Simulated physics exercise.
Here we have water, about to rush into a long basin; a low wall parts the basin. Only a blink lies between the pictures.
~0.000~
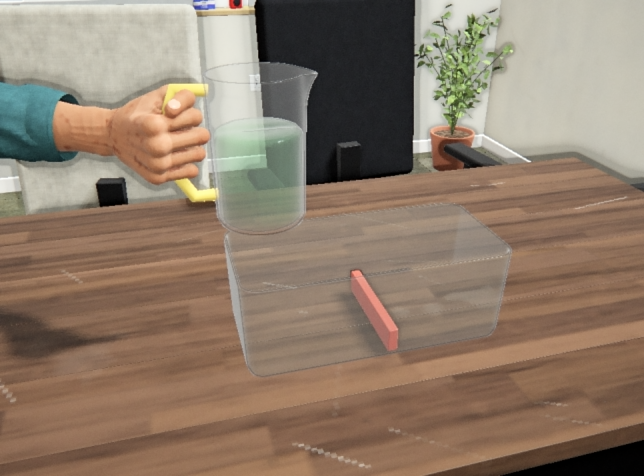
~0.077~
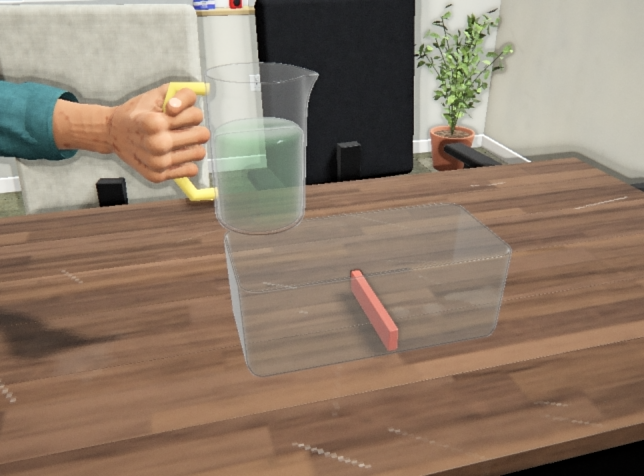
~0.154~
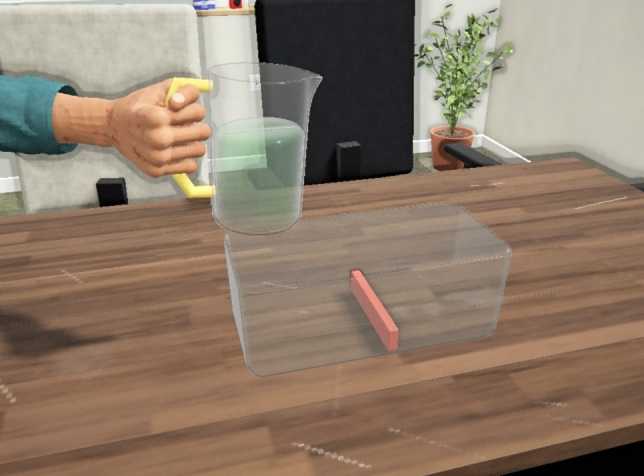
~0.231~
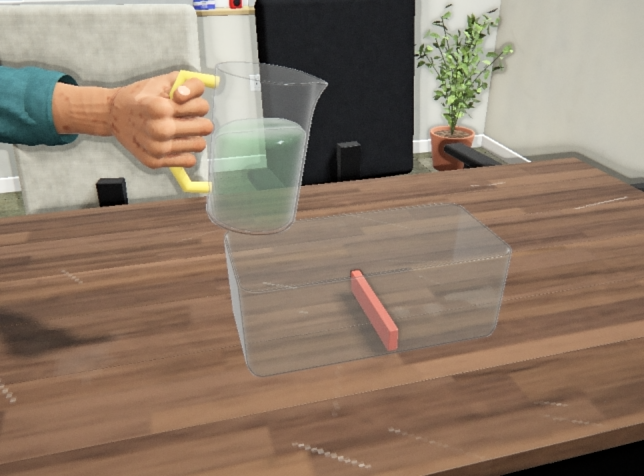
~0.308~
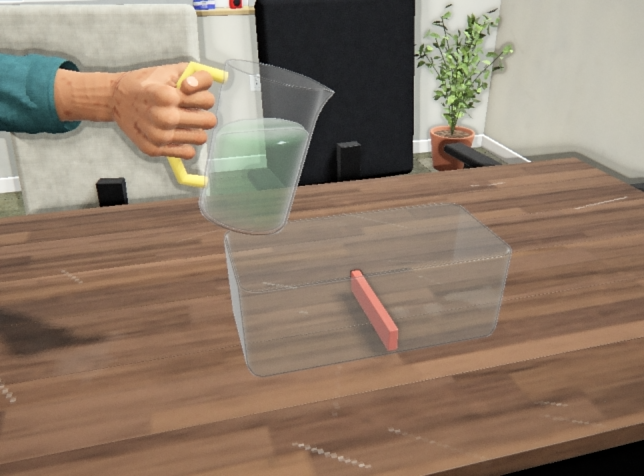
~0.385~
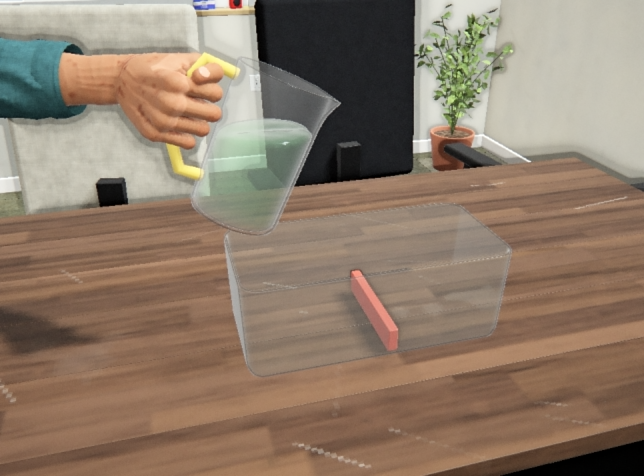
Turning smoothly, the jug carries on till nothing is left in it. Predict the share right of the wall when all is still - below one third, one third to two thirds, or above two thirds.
Rises past two thirds.
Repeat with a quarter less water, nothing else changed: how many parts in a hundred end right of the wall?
I'd put it at around 85 %.
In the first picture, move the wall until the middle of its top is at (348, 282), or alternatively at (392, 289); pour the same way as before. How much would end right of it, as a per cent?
In order, some 100 and 35 in a hundred.
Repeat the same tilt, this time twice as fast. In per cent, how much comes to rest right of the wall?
I'd say close to 85 per cent.
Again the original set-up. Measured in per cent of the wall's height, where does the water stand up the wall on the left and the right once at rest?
Near 10 on the left, 100 on the right.
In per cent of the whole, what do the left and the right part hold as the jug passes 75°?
You'd find 0 per cent on the left and 0 per cent on the right.
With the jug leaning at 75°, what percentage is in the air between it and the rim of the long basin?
It's close to 5 per cent.
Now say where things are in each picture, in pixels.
In the first picture, tilt 0°; pouring edge (316, 71); surface from (211, 132) to (300, 126); the long basin's rim runs from (232, 260) to (484, 227); the wall's top is at (373, 299).
In the second picture, tilt 1°; pouring edge (317, 72); surface from (211, 133) to (300, 125).
In the third picture, tilt 4°; pouring edge (321, 76); surface from (212, 133) to (302, 126).
In the fourth picture, tilt 9°; pouring edge (327, 81); surface from (213, 133) to (303, 126).
In the fifth picture, tilt 16°; pouring edge (333, 90); surface from (214, 137) to (306, 126).
In the sixth picture, tilt 24°; pouring edge (339, 101); surface from (208, 150) to (310, 127).
A moment on, the jug is tipped on its side and 94 per cent is still to pour, 0 is left of the wall and 0 right of it.
Next, the jug is tipped right over and 45 per cent is still to pour, 3 is left of the wall and 34 right of it.
Then the jug is tipped right over and 8 per cent is still to pour, 7 is left of the wall and 79 right of it.
Later the jug is tipped right over and 1 per cent is still to pour, 9 is left of the wall and 89 right of it.
In the end 13 per cent lies left of the wall, 86 right of it and 1 outside.
